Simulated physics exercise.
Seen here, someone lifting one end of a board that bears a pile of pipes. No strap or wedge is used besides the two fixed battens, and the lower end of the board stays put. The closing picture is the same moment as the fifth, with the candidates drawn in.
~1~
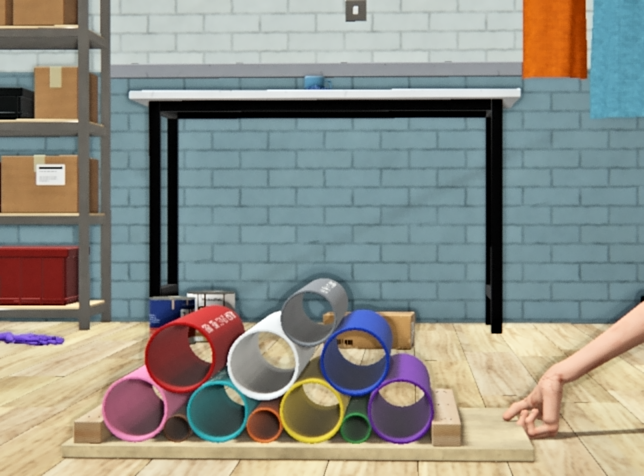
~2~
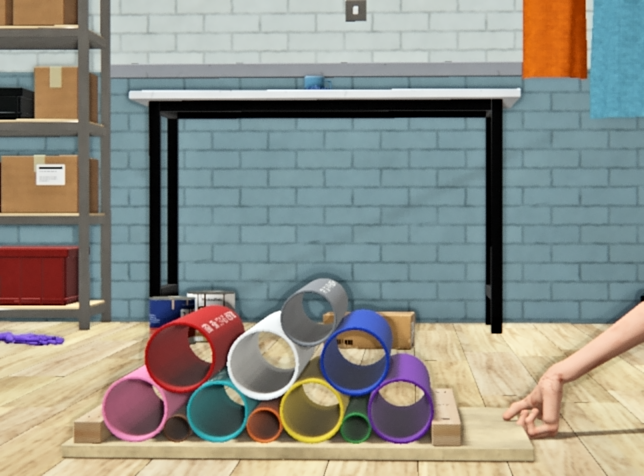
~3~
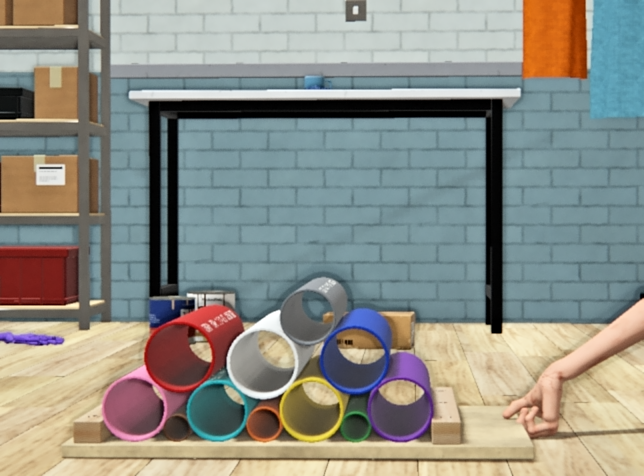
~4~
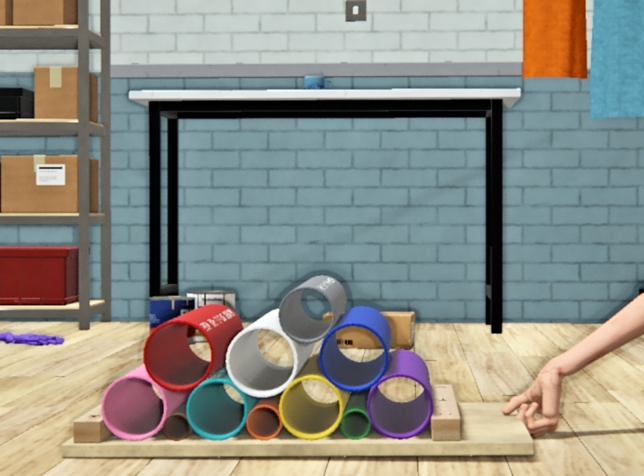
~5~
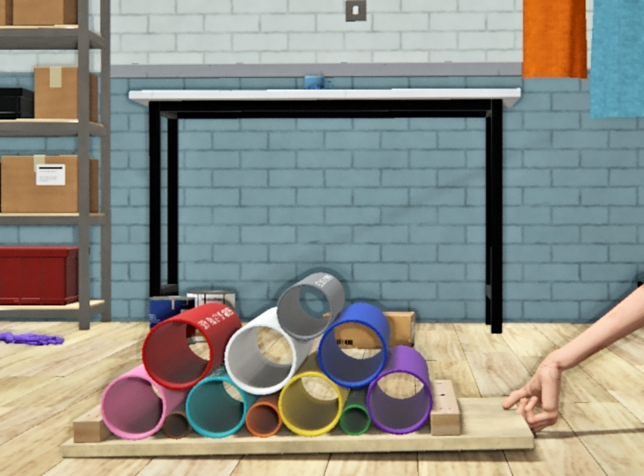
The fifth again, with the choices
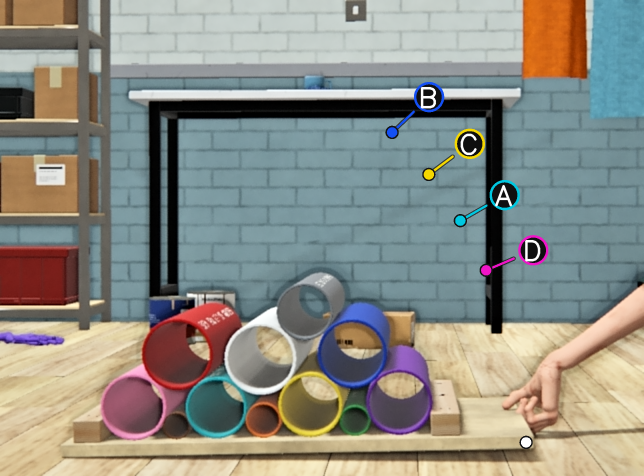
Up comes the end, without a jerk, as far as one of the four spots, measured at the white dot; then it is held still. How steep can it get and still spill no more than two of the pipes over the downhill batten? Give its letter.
It can be raised to C.
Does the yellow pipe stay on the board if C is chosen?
Yes.
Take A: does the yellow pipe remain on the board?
Yes.
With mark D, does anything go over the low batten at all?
No, at D.
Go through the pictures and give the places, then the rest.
White pipe (264, 364); blue pipe (355, 361); red pipe (180, 357), in the first frame.
Red pipe (180, 357); grey pipe (309, 318), in the second frame.
Board (306, 419); green pipe (356, 428); purple pipe (401, 410); yellow pipe (312, 410), in the third frame.
Board (306, 417); pink pipe (134, 408), in the fourth frame.
Board (306, 415); pink pipe (134, 407), in the fifth frame.
On the marked copy, A at (461, 221); B at (392, 133); C at (429, 175); D at (486, 270); the white dot at (526, 443).
Following C. Soon after the start, board at 20°.
Later, board at 37°.
In the end, board at 37°, none over the low batten.
As for the rest, A none over the low batten; B seven over the low batten; D none over the low batten.
